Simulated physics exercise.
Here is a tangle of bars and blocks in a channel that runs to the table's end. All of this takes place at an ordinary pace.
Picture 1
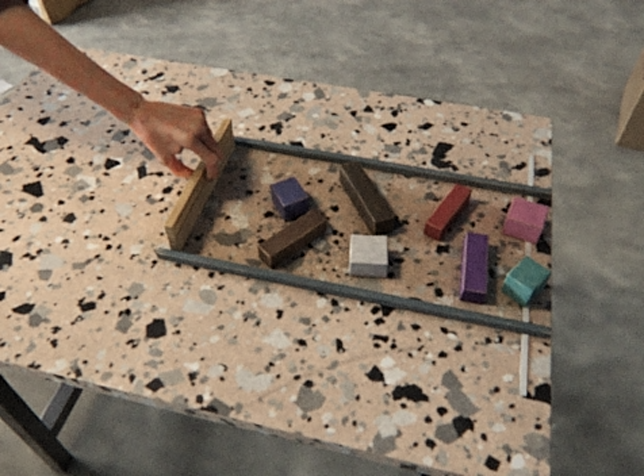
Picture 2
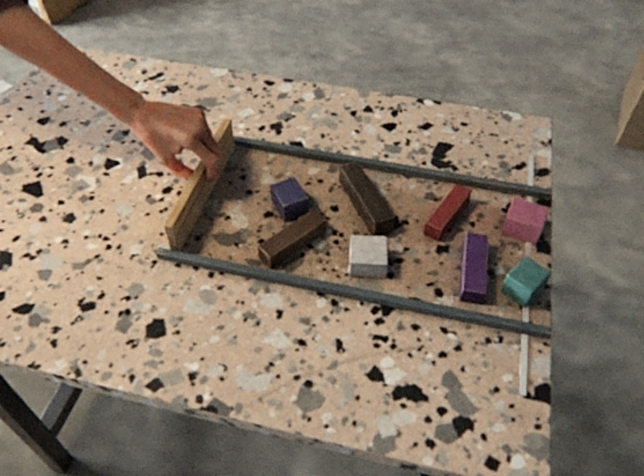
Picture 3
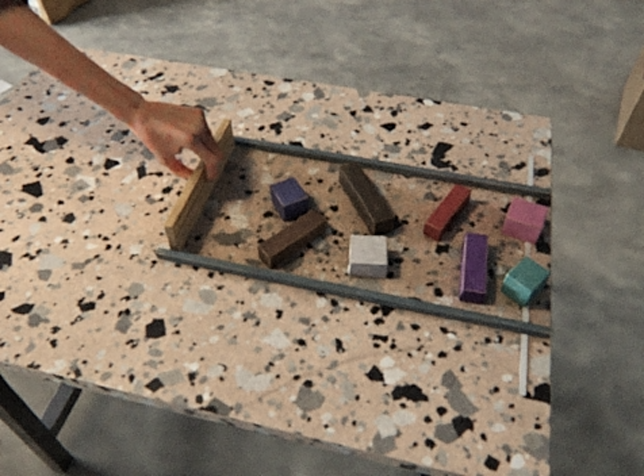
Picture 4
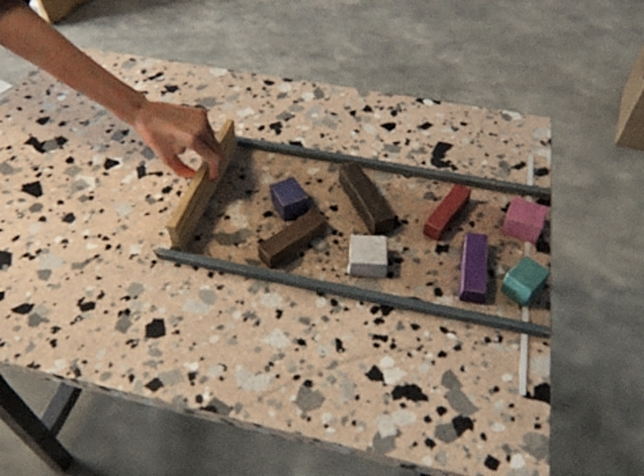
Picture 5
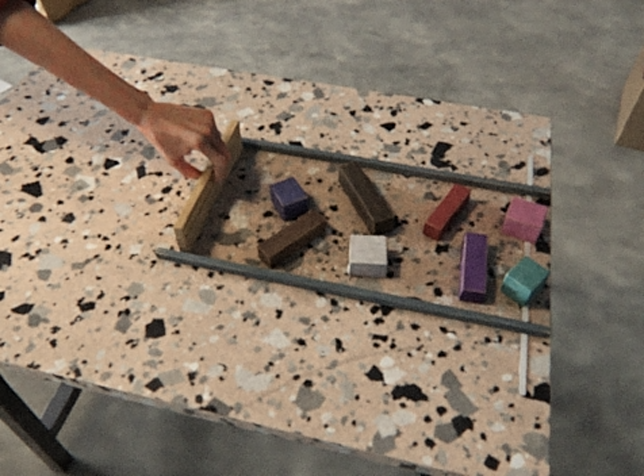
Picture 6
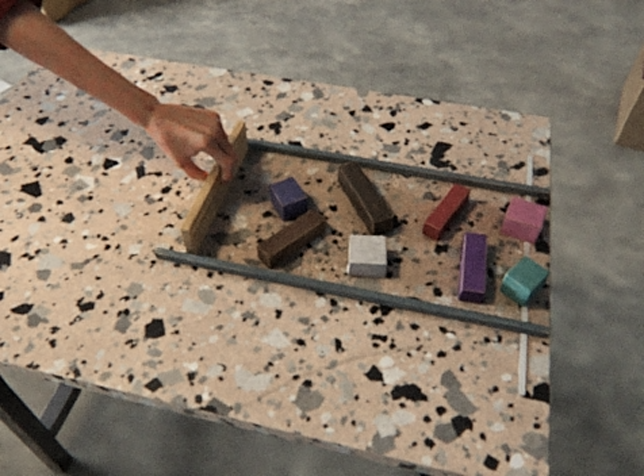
On a speckled tabletop, a hand held a wooden board upright at the left end of a channel of scattered colored blocks and bars, then slid it slightly right, while the blocks stayed still.
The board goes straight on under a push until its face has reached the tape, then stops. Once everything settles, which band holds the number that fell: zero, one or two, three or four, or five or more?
Most likely the ones that land below will number beyond four.
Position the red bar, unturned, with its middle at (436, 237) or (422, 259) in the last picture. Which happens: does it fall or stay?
The red bar would drop away in the first case and drop away in the second.
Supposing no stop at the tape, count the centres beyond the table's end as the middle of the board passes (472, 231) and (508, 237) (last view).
You'd get 2 at the first and 5 at the second.
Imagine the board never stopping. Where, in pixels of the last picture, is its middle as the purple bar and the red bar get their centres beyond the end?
Its middle is around (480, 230) and around (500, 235).
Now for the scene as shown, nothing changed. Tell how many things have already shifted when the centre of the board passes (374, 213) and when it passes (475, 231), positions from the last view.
The first count is 5, and then it's 8.
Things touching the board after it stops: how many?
Counting them up gives 2.
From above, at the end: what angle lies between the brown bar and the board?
About 25° out of line.
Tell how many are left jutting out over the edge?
Overhanging ones - 2.
Early on, none off yet; turquoise block at rest near (525, 281); pink block at rest near (524, 220); purple bar at rest near (473, 267).
A while later, none off yet; turquoise block moving near (536, 281); pink block at rest near (524, 220); purple bar travelled a little near (495, 271).
Finally, the number that fall off is five or more; lost, black bar, white block, red bar, purple bar, pink block and turquoise block.
